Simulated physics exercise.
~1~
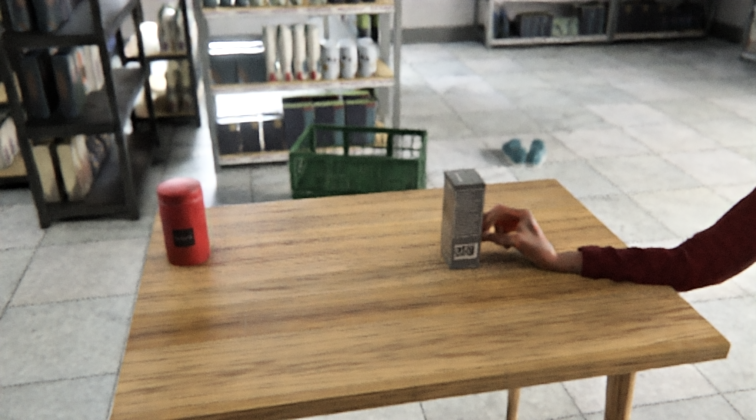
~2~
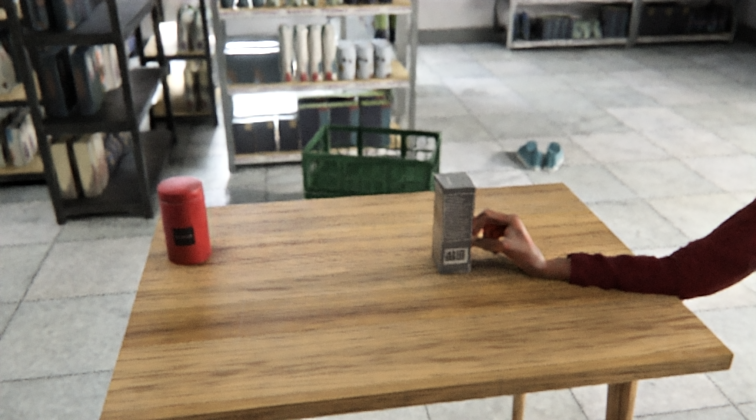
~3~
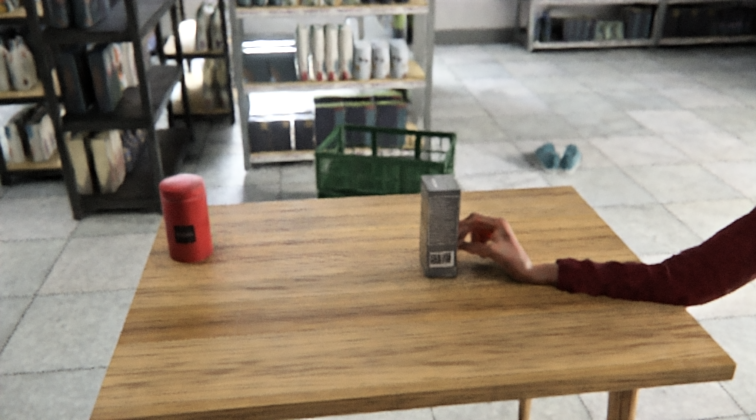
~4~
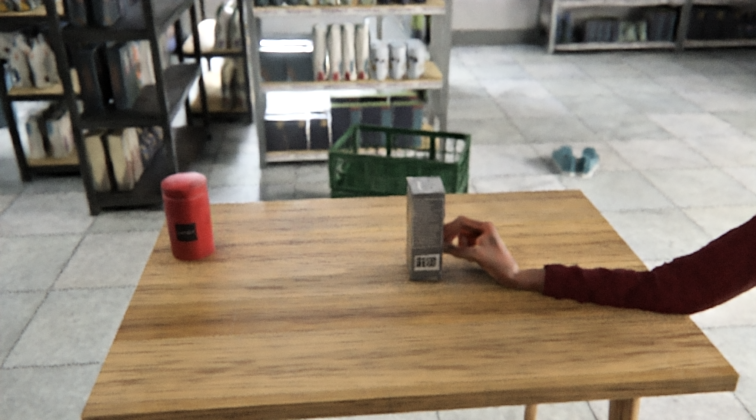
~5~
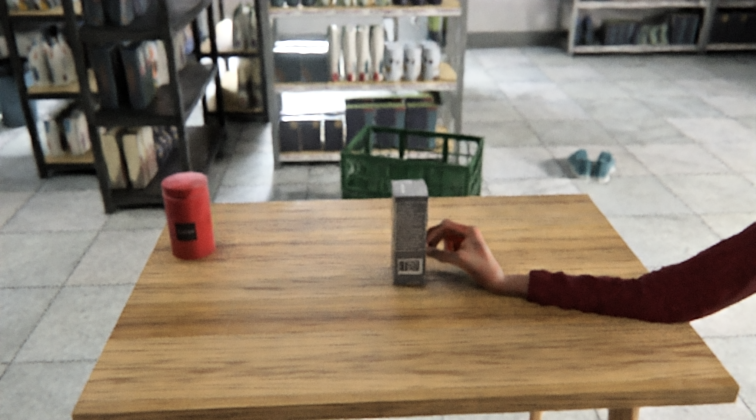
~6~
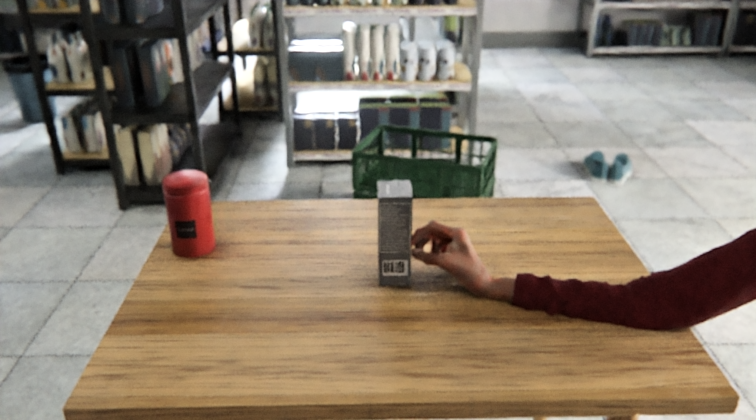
A grey carton slides slowly left across a wooden table as a hand in a dark red sleeve pushes it from the right, while a red jar stays in place on the left. The carton ends upright near the middle, the fingers still close beside it.
